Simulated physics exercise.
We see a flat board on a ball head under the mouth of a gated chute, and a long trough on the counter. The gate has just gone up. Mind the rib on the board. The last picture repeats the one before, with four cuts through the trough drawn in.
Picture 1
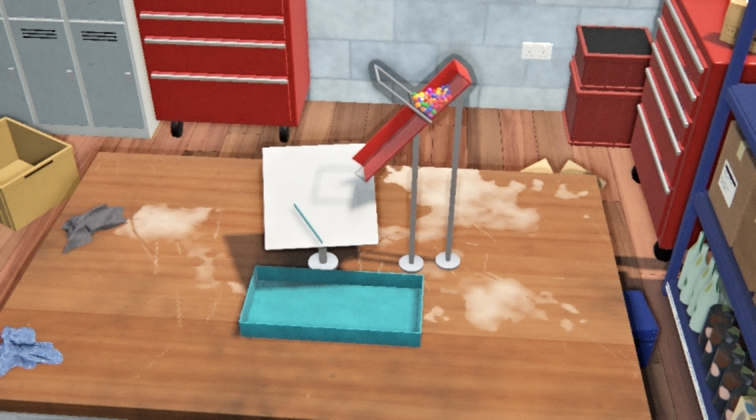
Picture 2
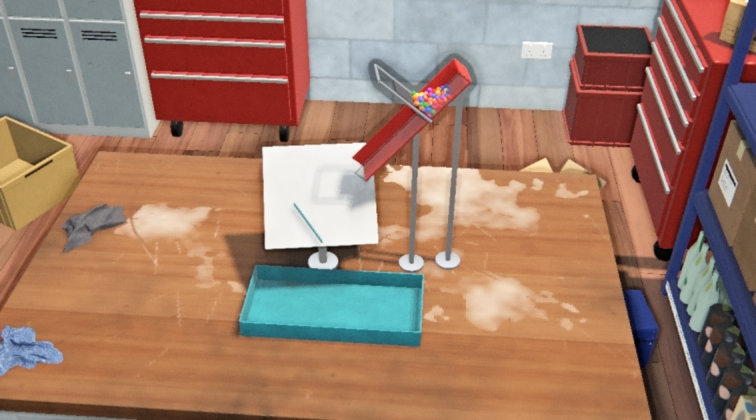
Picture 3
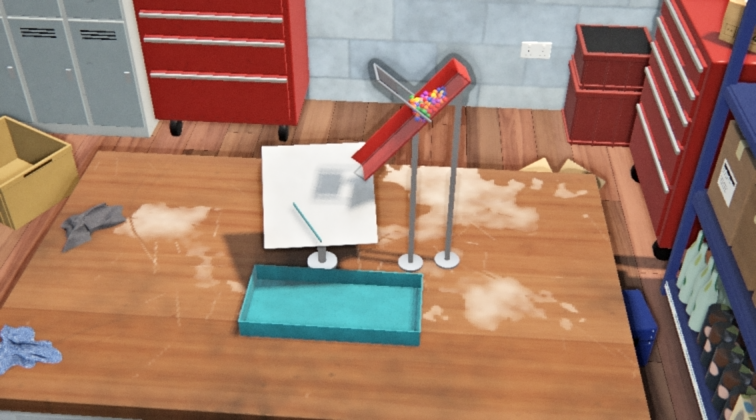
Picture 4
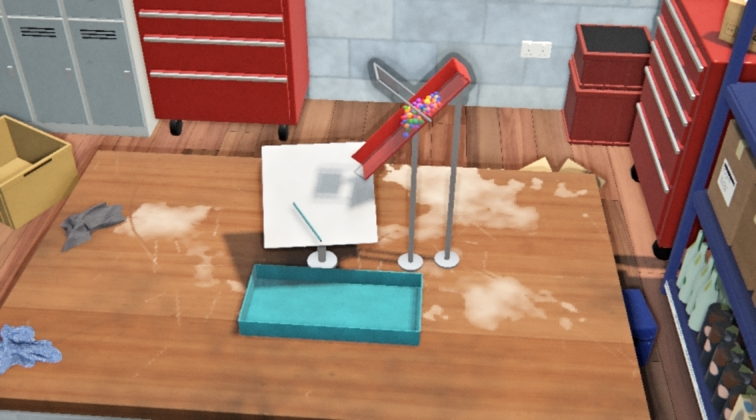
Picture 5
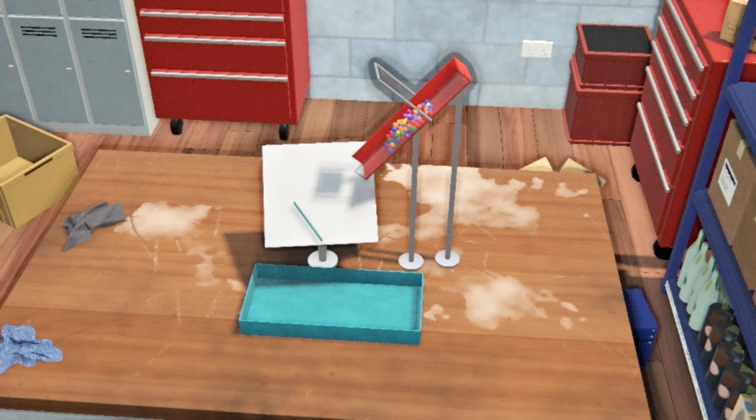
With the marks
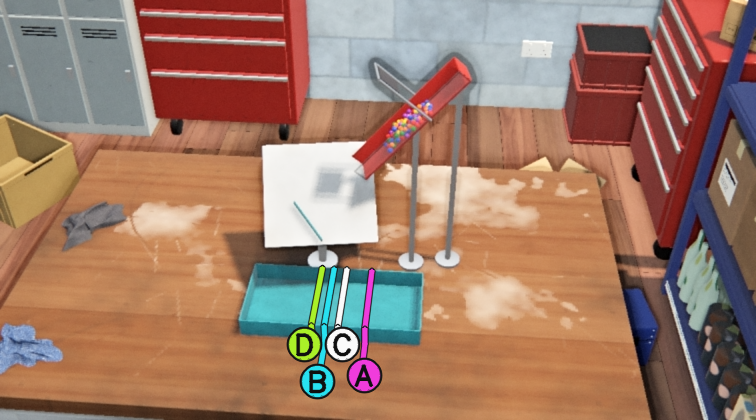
A red chute holding bright multicoloured beads slopes down to the left on thin grey stands above a wooden workbench, seen from above in a workshop with red tool cabinets and grey lockers. Below its mouth stands a tilted white board with a thin teal rib, behind an empty teal trough, with crumpled cloths at left. The beads slide partway down the chute while the camera stays nearly still.
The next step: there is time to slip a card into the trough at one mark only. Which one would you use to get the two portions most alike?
C works best here.
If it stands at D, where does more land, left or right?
More lands on the right.
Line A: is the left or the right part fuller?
Left.
On the marked copy, line A crosses the front rim at (364, 327); line B crosses the front rim at (324, 325); line C crosses the front rim at (337, 326); line D crosses the front rim at (311, 324).
If A is chosen, of what is caught, almost all on the left of the divider, about a tenth on the right.
If B is chosen, of what is caught, about a tenth on the left of the divider, the larger part on the right.
If C is chosen, of what is caught, roughly a third on the left of the divider, roughly two thirds on the right.
If D is chosen, of what is caught, about a tenth on the left of the divider, almost all on the right.
